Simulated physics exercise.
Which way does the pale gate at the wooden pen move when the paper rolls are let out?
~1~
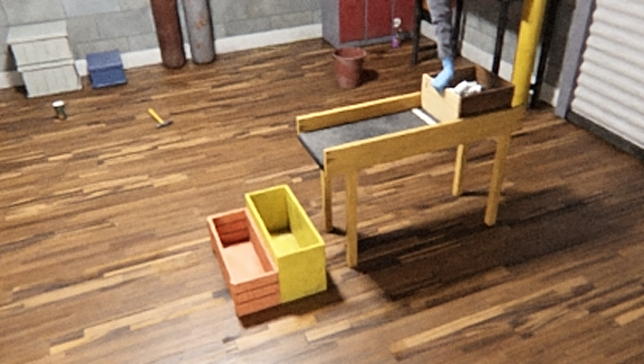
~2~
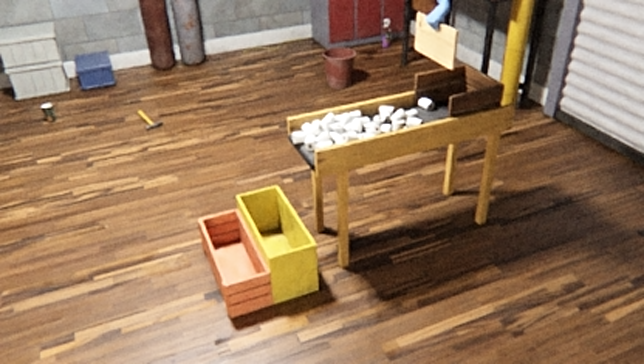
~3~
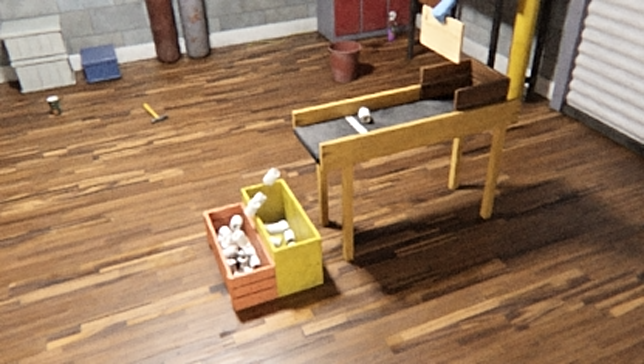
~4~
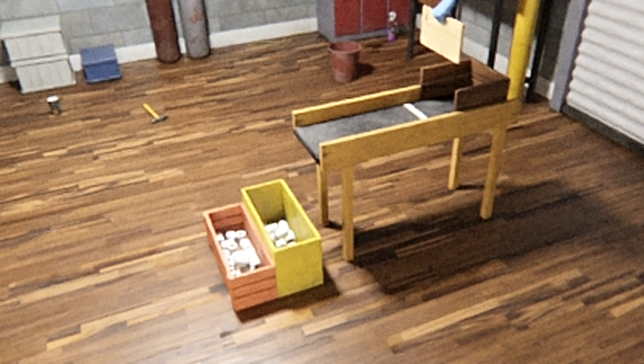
The gate moves up, and it stays raised above the pen afterwards.
